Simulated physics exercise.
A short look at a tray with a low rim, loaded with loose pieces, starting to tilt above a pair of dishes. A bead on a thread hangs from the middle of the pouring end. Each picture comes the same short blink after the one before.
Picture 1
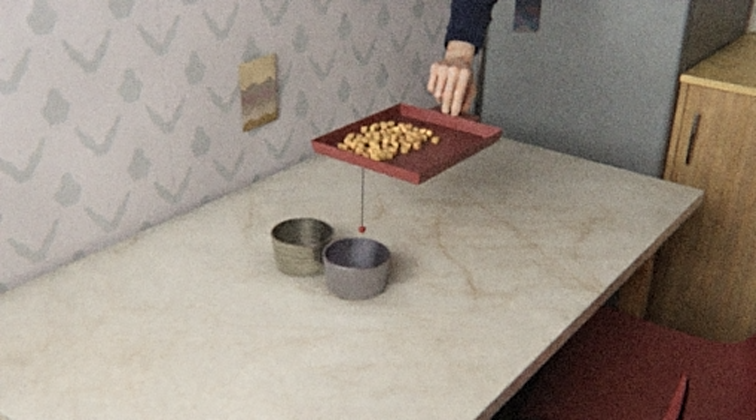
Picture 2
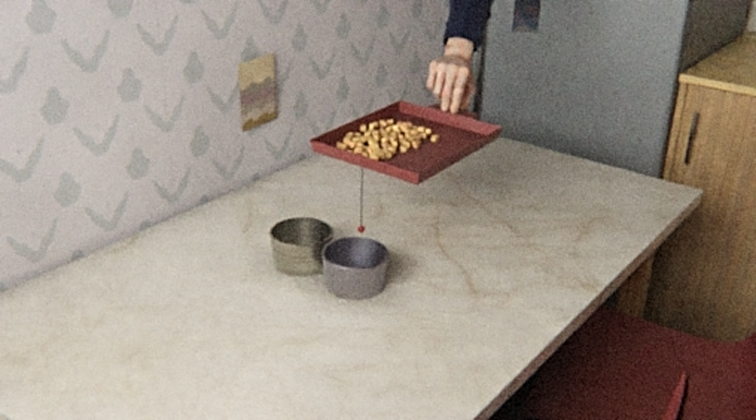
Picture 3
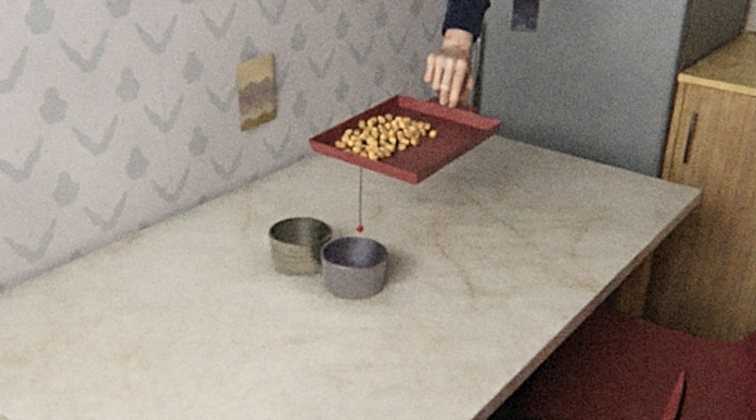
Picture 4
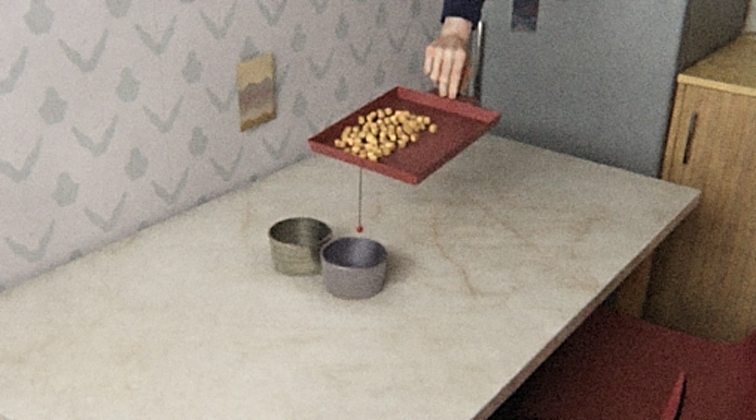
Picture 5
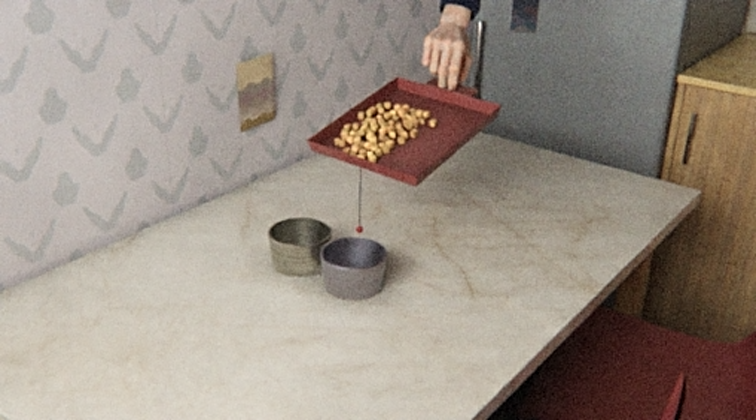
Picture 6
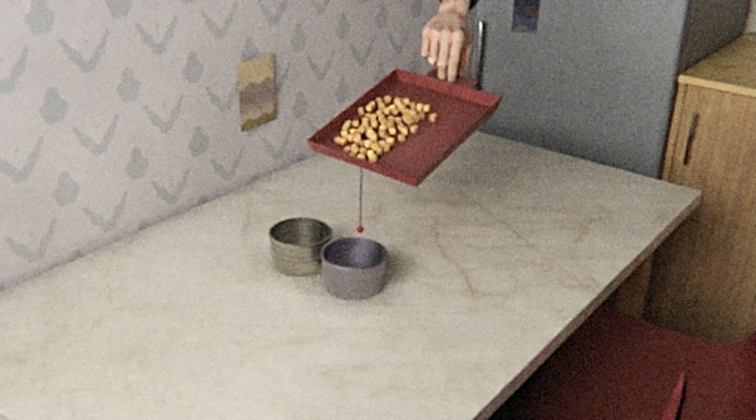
At a pale kitchen table, a hand gradually tilting a red tray of small wooden pieces above two dishes, a bead hanging below.
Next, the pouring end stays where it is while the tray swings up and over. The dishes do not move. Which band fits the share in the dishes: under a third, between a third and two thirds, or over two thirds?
Caught overall: From one third to two thirds.
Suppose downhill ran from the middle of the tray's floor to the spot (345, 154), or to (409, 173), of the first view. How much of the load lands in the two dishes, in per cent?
Near 60 % and 30 %.
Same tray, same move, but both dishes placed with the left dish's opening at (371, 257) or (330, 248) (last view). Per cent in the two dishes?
The first gives 40 %, the second 80 %.
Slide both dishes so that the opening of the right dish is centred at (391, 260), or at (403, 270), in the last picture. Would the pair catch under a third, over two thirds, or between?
One: One to two thirds. Two: The middle third.
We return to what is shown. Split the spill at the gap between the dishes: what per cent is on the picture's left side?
Some 60 per cent.
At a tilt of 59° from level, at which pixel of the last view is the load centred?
Close to (356, 147).
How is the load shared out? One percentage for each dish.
Left dish near 10 in a hundred; right dish near 30.
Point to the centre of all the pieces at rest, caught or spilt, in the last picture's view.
Around (336, 285).
Soon, tray tipped steeply; all on the tray.
A while on, tray tipped right over; all on the tray.
Towards the end, tray tipped past a quarter turn; about a third in the right dish; a small part in the left dish; about half outside both.
Finally, tray tipped past a quarter turn; about a third in the right dish; a small part in the left dish; about half outside both.
